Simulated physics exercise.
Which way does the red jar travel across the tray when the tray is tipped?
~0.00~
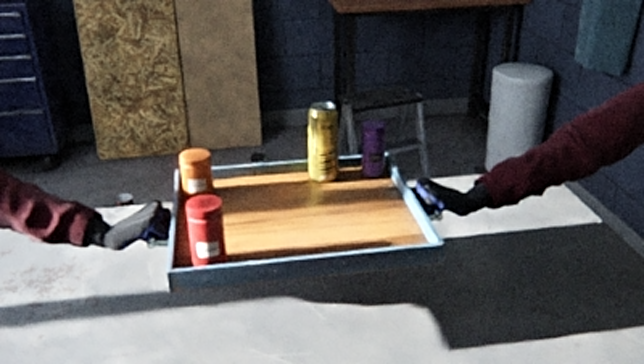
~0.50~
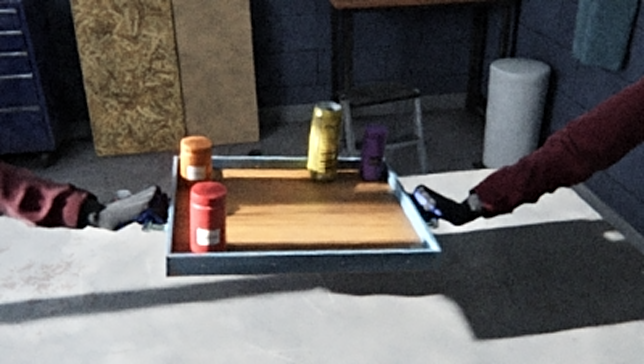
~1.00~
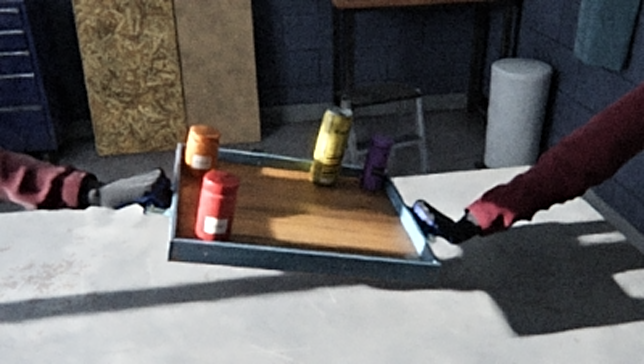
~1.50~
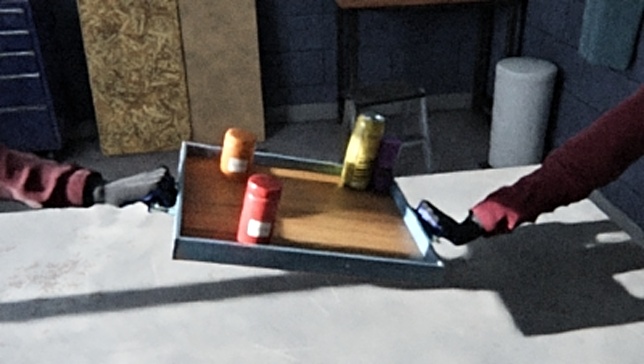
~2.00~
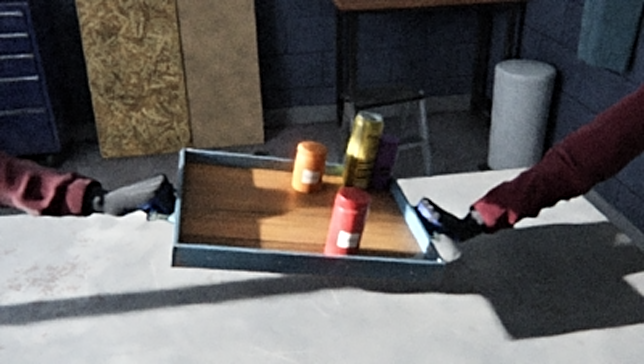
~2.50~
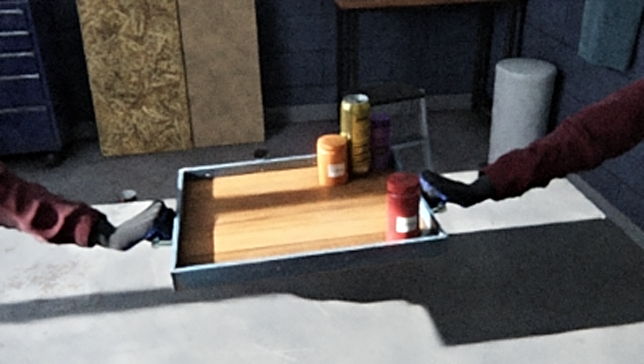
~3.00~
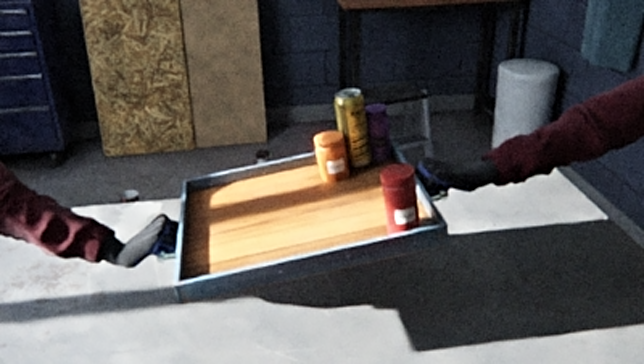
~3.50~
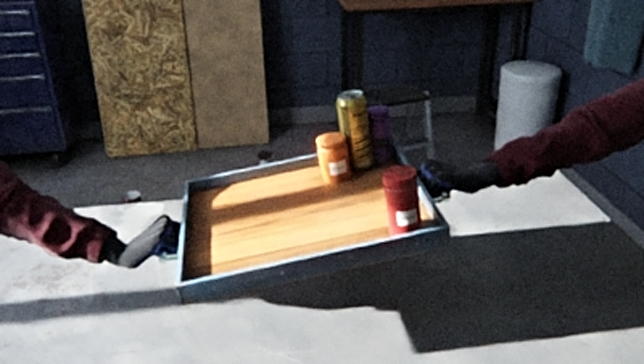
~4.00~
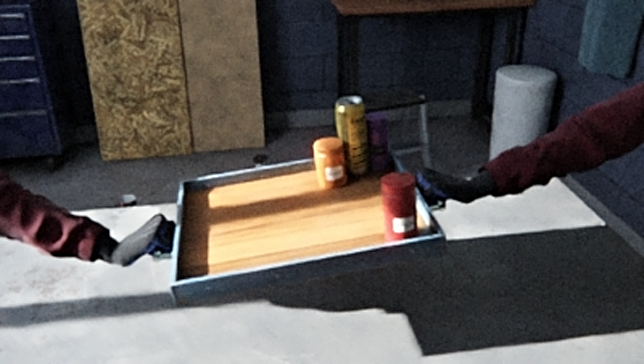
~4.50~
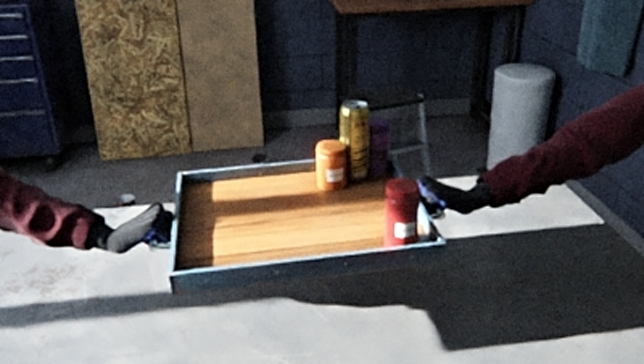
The red jar slides to the right, ending up near the right edge of the tray.
